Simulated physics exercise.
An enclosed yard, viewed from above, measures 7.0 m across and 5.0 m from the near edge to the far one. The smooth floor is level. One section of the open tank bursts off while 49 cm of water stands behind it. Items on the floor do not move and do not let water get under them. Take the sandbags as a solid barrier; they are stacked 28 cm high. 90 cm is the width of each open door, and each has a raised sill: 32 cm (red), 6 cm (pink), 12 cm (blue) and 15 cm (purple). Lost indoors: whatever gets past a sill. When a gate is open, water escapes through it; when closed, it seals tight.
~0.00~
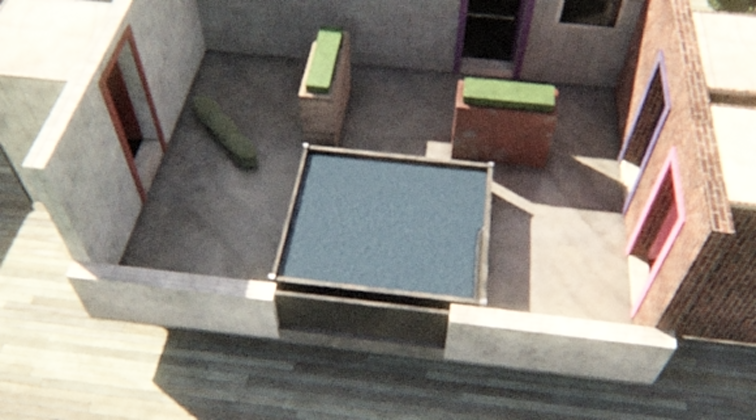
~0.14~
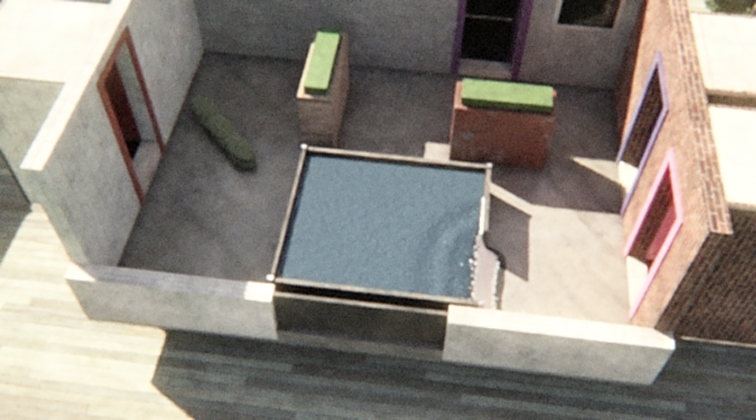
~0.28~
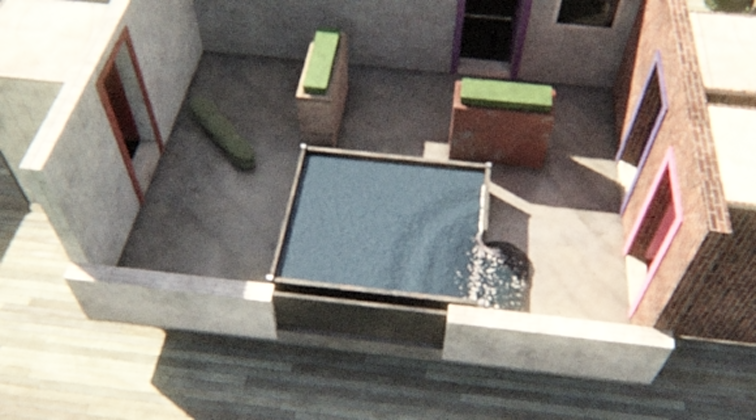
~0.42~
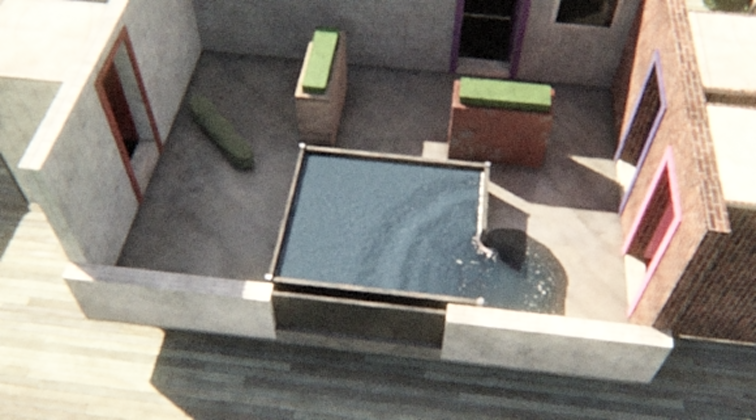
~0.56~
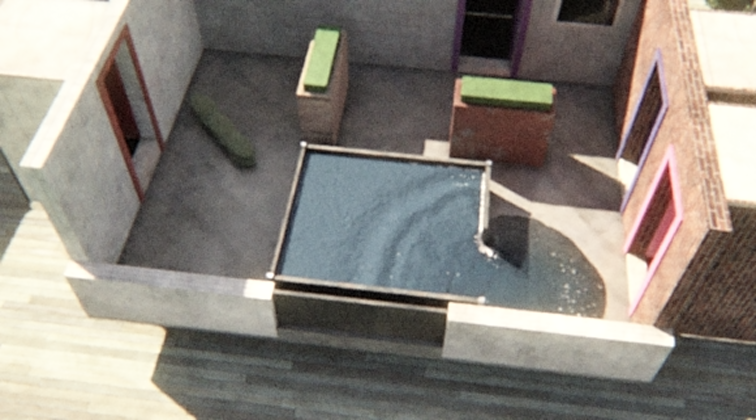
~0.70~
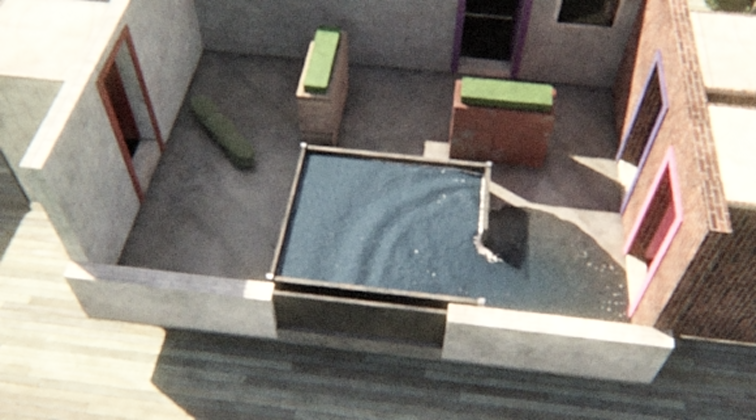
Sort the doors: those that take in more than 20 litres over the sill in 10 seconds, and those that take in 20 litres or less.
Sorted: The red door takes in 20 litres or less; the pink door takes in more; the blue door takes in 20 litres or less; the purple door takes in 20 litres or less.
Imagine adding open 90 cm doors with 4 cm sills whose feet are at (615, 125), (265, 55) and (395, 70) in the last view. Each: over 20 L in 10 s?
In turn: Above, not over, under.
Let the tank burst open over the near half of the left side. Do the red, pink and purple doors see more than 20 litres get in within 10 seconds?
Then it goes red fine, pink fine, purple fine.
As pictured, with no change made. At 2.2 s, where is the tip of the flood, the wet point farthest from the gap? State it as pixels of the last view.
About (615, 133) in the last view.
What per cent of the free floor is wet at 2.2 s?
Around 20 per cent.
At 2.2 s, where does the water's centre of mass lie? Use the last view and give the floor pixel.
The water's centre sits at about (439, 257).
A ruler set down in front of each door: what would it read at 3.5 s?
Depths: Red door 0 cm, pink door 24 cm, blue door 11 cm, purple door 0 cm.
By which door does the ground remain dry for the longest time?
I'd say the red one.
After 1.4 s water covers 15 % of the floor and is deepest (43 cm) near (634, 355); red door not reached, pink door 16 cm at the sill, 43 L in, blue door not reached, purple door not reached.
After 2.2 s water covers 20 % of the floor and is deepest (40 cm) near (605, 352); red door not reached, pink door 26 cm at the sill, 134 L in, blue door 6 cm at the sill, 0 L in, purple door not reached.
After 3.5 s water covers 35 % of the floor and is deepest (28 cm) near (626, 263); red door not reached, pink door 24 cm at the sill, 311 L in, blue door 11 cm at the sill, 0 L in, purple door not reached.
After 6.0 s water covers 60 % of the floor and is deepest (19 cm) near (619, 341); red door not reached, pink door 19 cm at the sill, 515 L in, blue door 9 cm at the sill, 0 L in, purple door 9 cm at the sill, 0 L in.
After 10.0 s water covers 85 % of the floor and is deepest (14 cm) near (346, 115); red door 3 cm at the sill, 0 L in, pink door 12 cm at the sill, 662 L in, blue door 6 cm at the sill, 0 L in, purple door 7 cm at the sill, 0 L in.
